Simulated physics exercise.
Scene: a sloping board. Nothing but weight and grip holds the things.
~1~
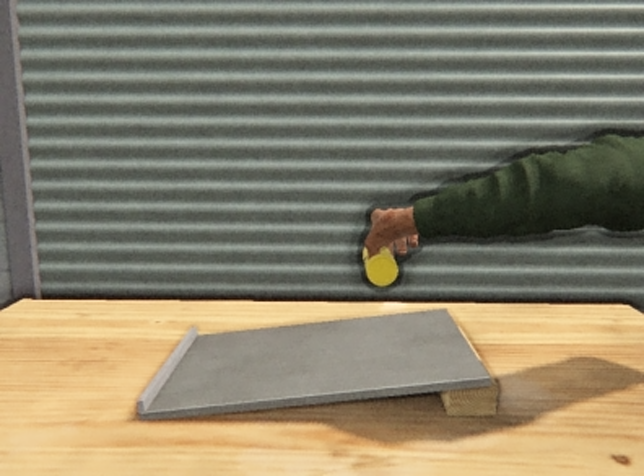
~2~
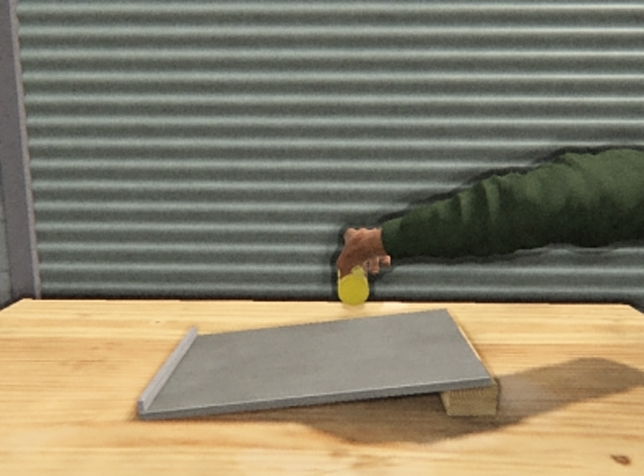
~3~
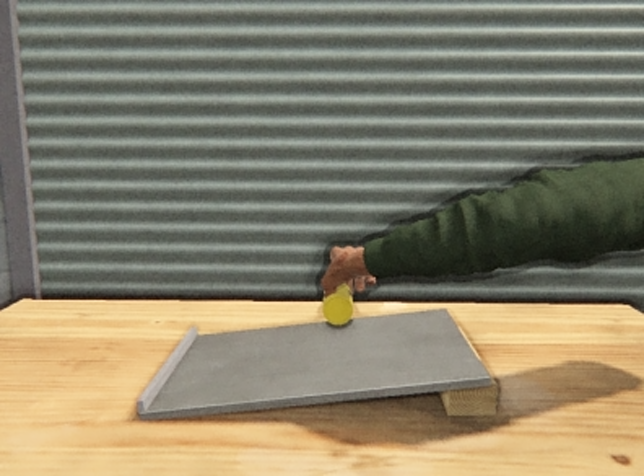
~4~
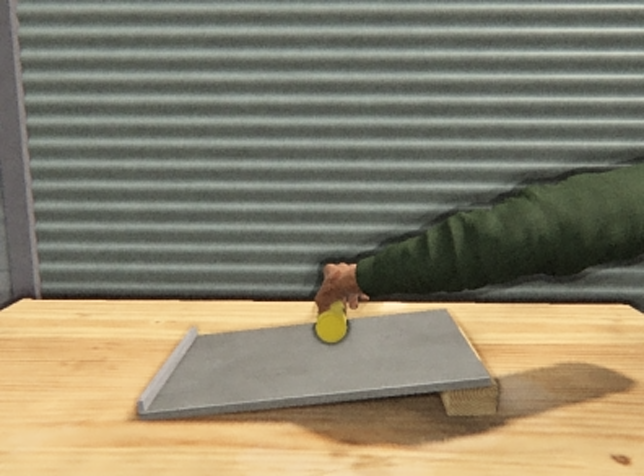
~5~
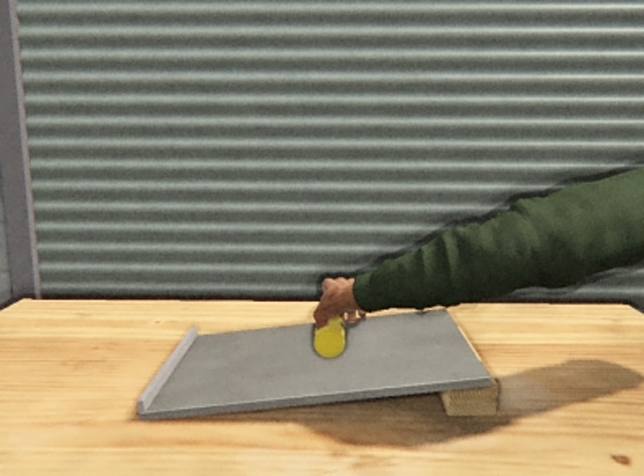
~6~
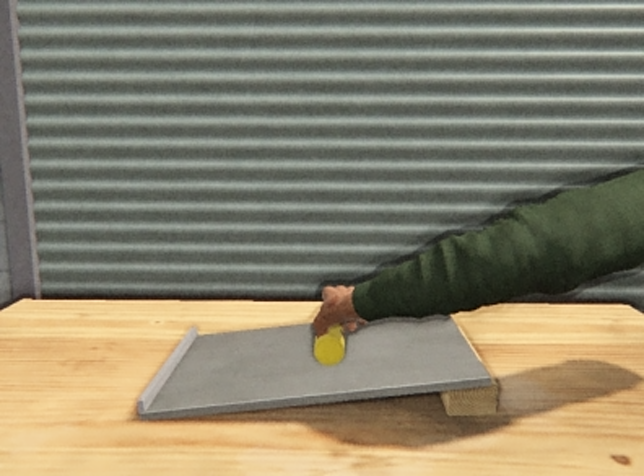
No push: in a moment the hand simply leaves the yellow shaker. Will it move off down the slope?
Yes - it will yield to gravity.
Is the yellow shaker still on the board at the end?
Watch the yellow shaker: It stays aboard.
Then, 0.50 s later than the last frame, yellow shaker moved about its own width near (302, 341).
Then, 0.80 s later than the last frame, yellow shaker moved well along near (244, 347).
Then, 1.00 s later than the last frame, yellow shaker moved well along near (190, 352).
When it is over, moved from the start, yellow shaker. End places, in pixels of the last picture, yellow shaker near (187, 353). The yellow shaker runs down the board.
